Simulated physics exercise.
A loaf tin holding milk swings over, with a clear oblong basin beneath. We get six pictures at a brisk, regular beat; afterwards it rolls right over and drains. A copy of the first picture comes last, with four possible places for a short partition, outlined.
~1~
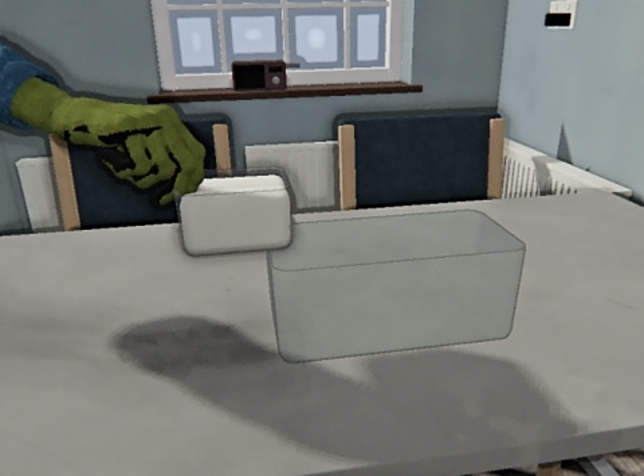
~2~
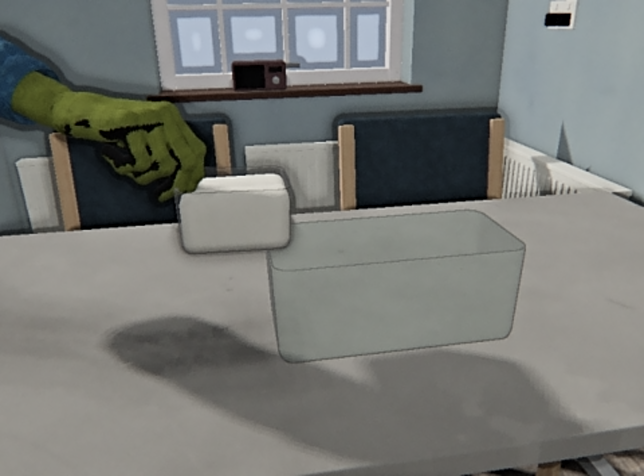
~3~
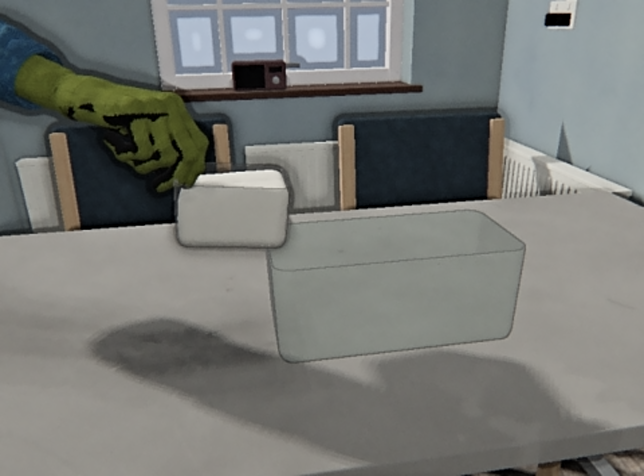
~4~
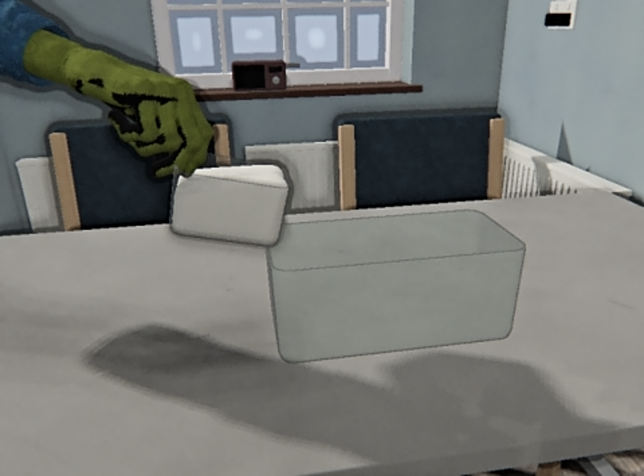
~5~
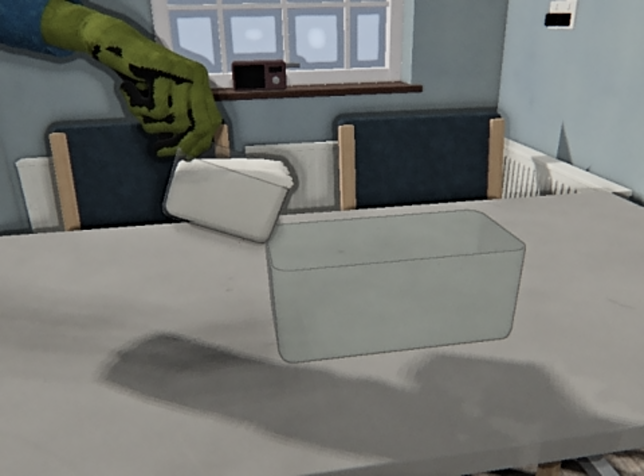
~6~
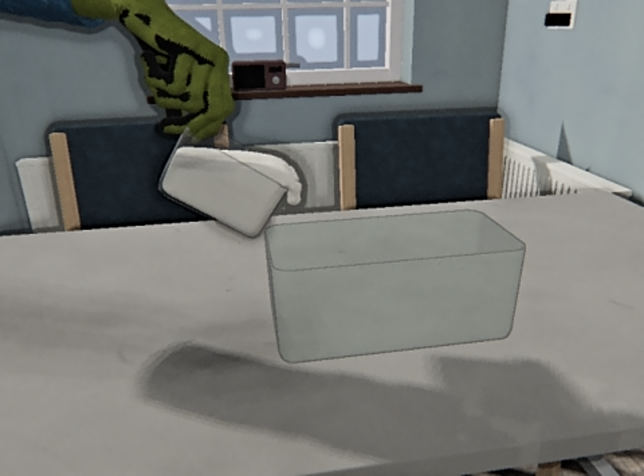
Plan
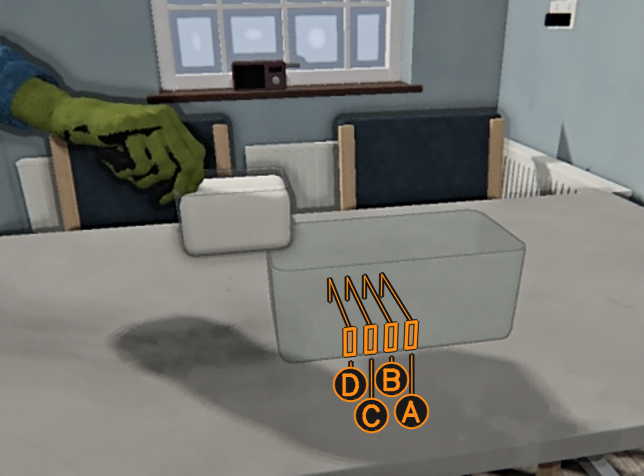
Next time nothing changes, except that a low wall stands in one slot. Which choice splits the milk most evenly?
I would pick slot B.
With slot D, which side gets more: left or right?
The right side.
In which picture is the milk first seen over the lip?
In picture 5.
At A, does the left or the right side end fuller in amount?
More ends on the left.
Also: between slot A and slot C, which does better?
C it is.
In orange, A at (411, 355); B at (391, 357); C at (371, 359); D at (350, 362).
For slot A, about 81 % ends left of the wall and 18 % right of it.
For slot B, about 47 % ends left of the wall and 52 % right of it.
For slot C, about 27 % ends left of the wall and 72 % right of it.
For slot D, about 16 % ends left of the wall and 83 % right of it.
